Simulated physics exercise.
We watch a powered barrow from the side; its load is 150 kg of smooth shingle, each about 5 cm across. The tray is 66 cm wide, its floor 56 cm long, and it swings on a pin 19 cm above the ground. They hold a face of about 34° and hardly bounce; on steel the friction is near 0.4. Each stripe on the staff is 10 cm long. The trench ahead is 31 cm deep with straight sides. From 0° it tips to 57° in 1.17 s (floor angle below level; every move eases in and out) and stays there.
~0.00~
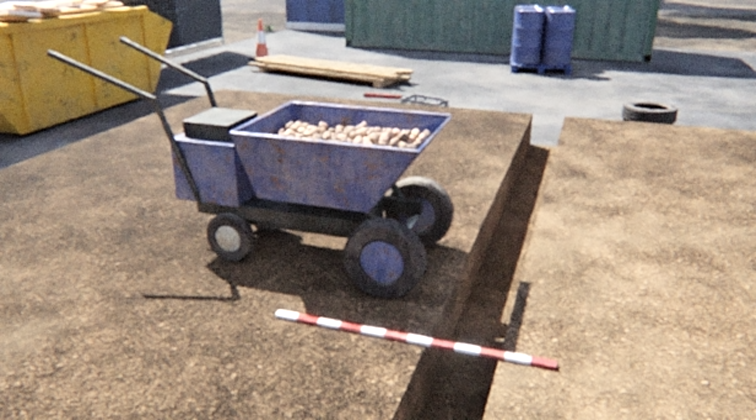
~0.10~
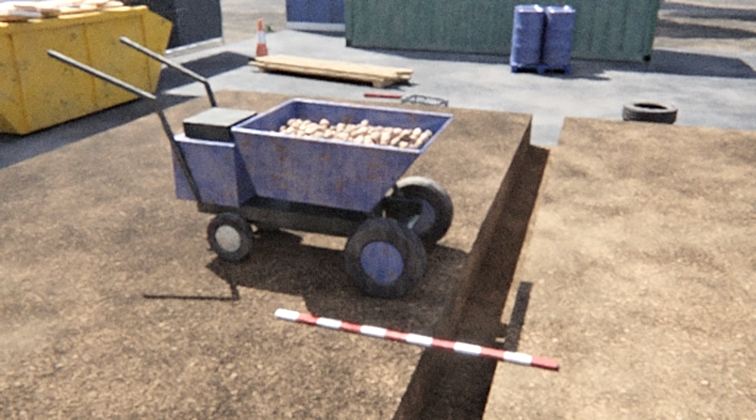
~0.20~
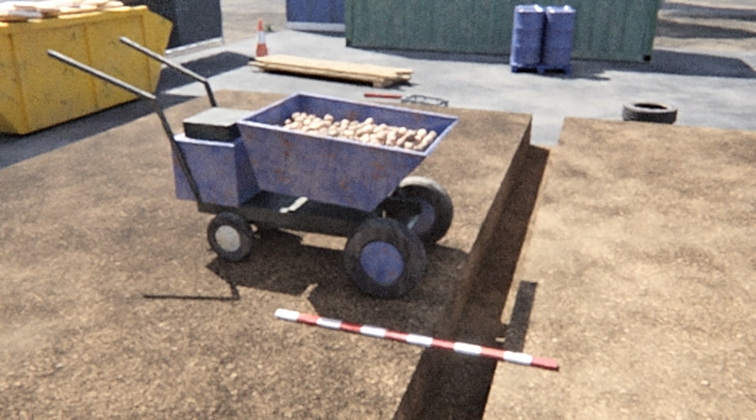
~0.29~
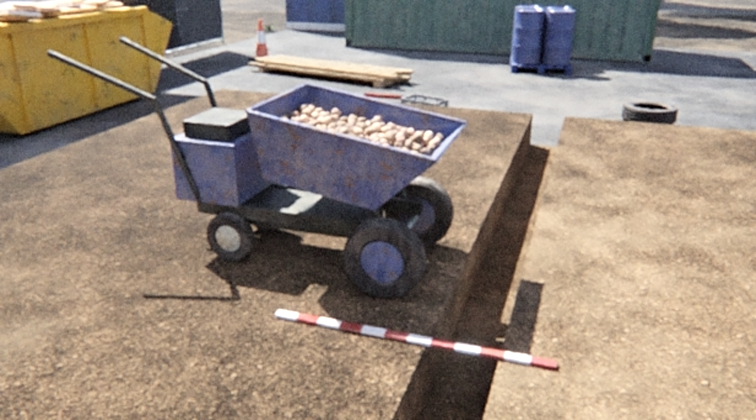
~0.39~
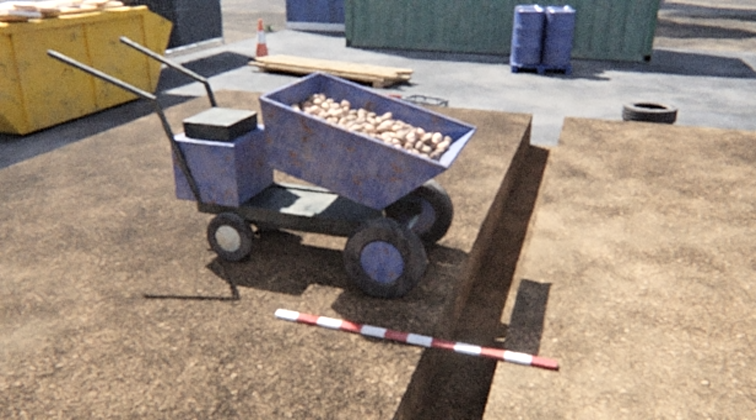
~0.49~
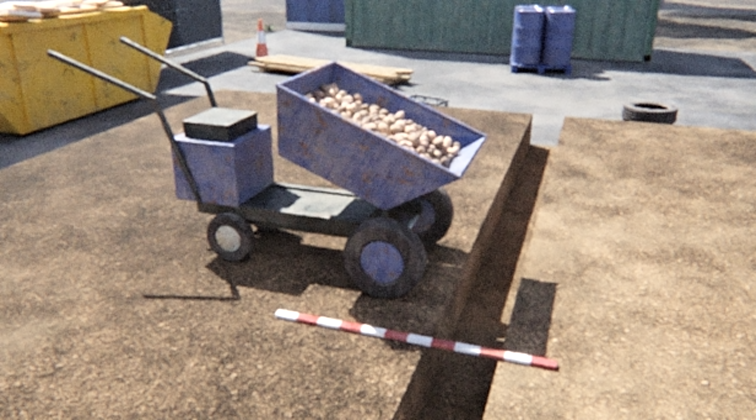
To begin with, a blue barrow loaded with pale, rounded stones stands level beside a straight-sided trench, a red-and-white staff lying in front. Its tray then tilts gradually toward the right, the left end rising clear of the chassis while the stones shift toward the lowered lip and the wheels stay still.
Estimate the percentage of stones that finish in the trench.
Some 17 per cent of it.
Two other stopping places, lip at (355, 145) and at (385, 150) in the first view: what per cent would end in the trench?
First some 60, then 40 per cent.
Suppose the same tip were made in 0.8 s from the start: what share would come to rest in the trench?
It would be near 15 per cent.
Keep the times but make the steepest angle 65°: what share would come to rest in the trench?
It would be near 25 per cent.
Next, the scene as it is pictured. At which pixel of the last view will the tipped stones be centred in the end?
Around (559, 289).
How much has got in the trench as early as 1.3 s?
Some 0 per cent.
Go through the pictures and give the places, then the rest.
In the first picture, the tray is at 0°, its lip at (417, 152); the top of the load is at (373, 134).
The second picture shows lip at (419, 153), floor tilted 1°, highest stones at (366, 133); the stones move at 0.2 m/s on average.
In the third picture, the tray is at 4°, its lip at (426, 156); the top of the load is at (320, 124); the stones move at 0.4 m/s on average.
The fourth picture shows lip at (436, 161), floor tilted 9°, highest stones at (308, 113); the stones move at 0.5 m/s on average.
The fifth picture shows lip at (447, 168), floor tilted 15°, highest stones at (316, 102); the stones move at 0.6 m/s on average.
In the sixth picture, the tray is at 22°, its lip at (459, 178); the top of the load is at (329, 93); the stones move at 0.6 m/s on average.
After 0.9 s the floor is at 48°; 100 % in the tray; the foremost stones are at (489, 195).
After 1.3 s the floor is at 57°; 85 % in the tray, 2 % in the trench, 13 % past the trench; the foremost stones are at (576, 299).
After 1.6 s the floor is at 57°; 57 % in the tray, 1 % in the trench, 42 % past the trench; the foremost stones are at (677, 310).
After 3.6 s the floor is at 57°; 31 % in the tray, 17 % in the trench, 52 % past the trench; the foremost stones are past the picture's edge.
